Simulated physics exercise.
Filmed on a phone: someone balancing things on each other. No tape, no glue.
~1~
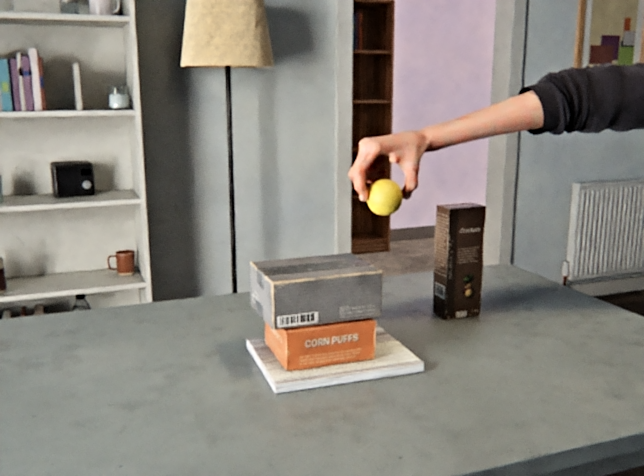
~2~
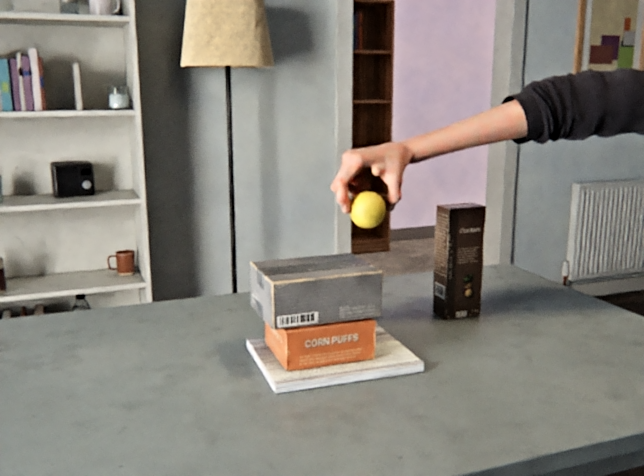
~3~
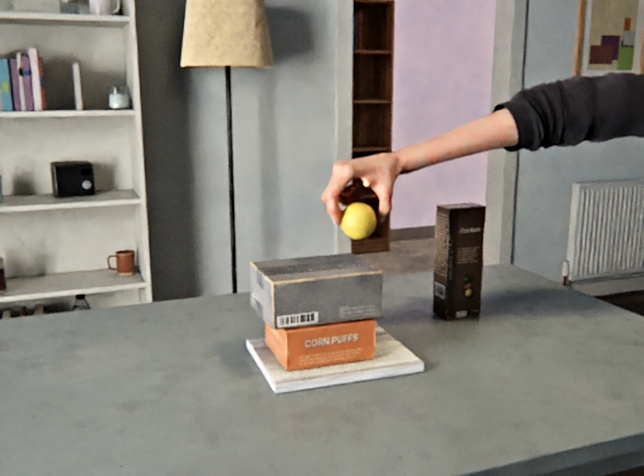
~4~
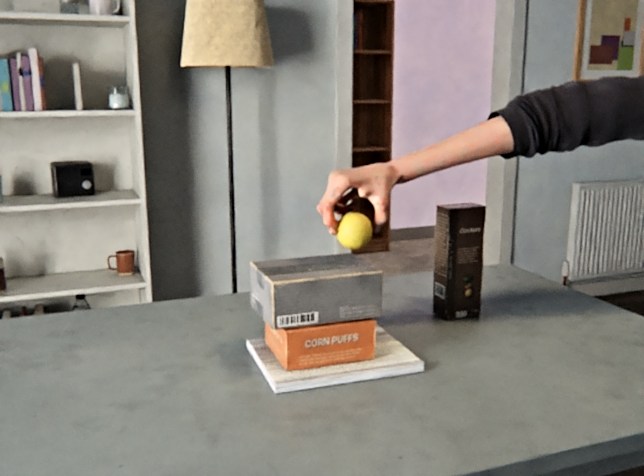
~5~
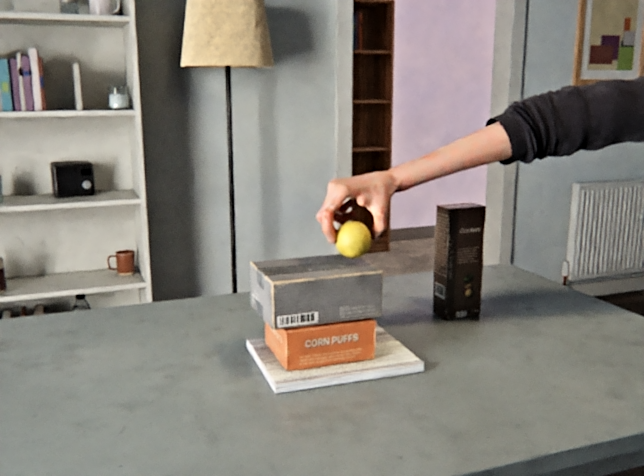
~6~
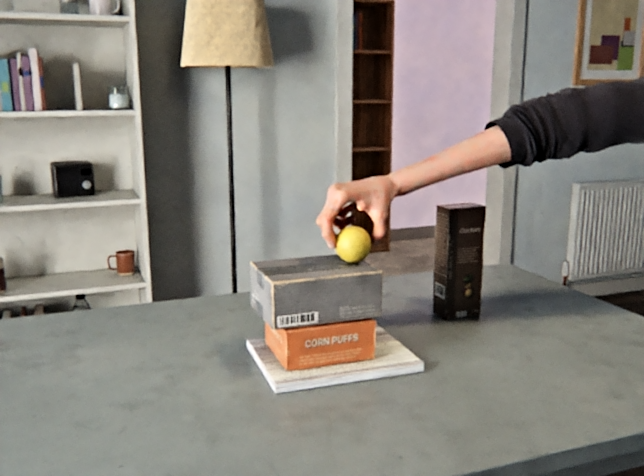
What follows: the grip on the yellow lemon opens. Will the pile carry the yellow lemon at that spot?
It stays up.
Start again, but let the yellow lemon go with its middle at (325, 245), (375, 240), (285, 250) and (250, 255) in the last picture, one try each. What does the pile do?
In the first case it holds; in the second case it comes apart; in the third case it stays up; in the fourth case it gives way.
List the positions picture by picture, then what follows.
In the first frame, on its way; yellow lemon (385, 197); white board (331, 354).
In the second frame, on its way; yellow lemon (368, 209); orange box (318, 332).
In the third frame, on its way; yellow lemon (359, 221); white board (331, 354).
In the fourth frame, on its way; yellow lemon (354, 231); orange box (318, 332).
In the fifth frame, on its way; yellow lemon (353, 240); white board (331, 354).
In the sixth frame, set down, still held; yellow lemon (353, 244); orange box (318, 332).
Then, 0.60 s later than the last frame, all is still.
Then, 1.60 s later than the last frame, yellow lemon resting near (353, 244).
When it is over, all 5 as before. End places, in pixels of the last picture, yellow lemon near (353, 244). The pile holds.
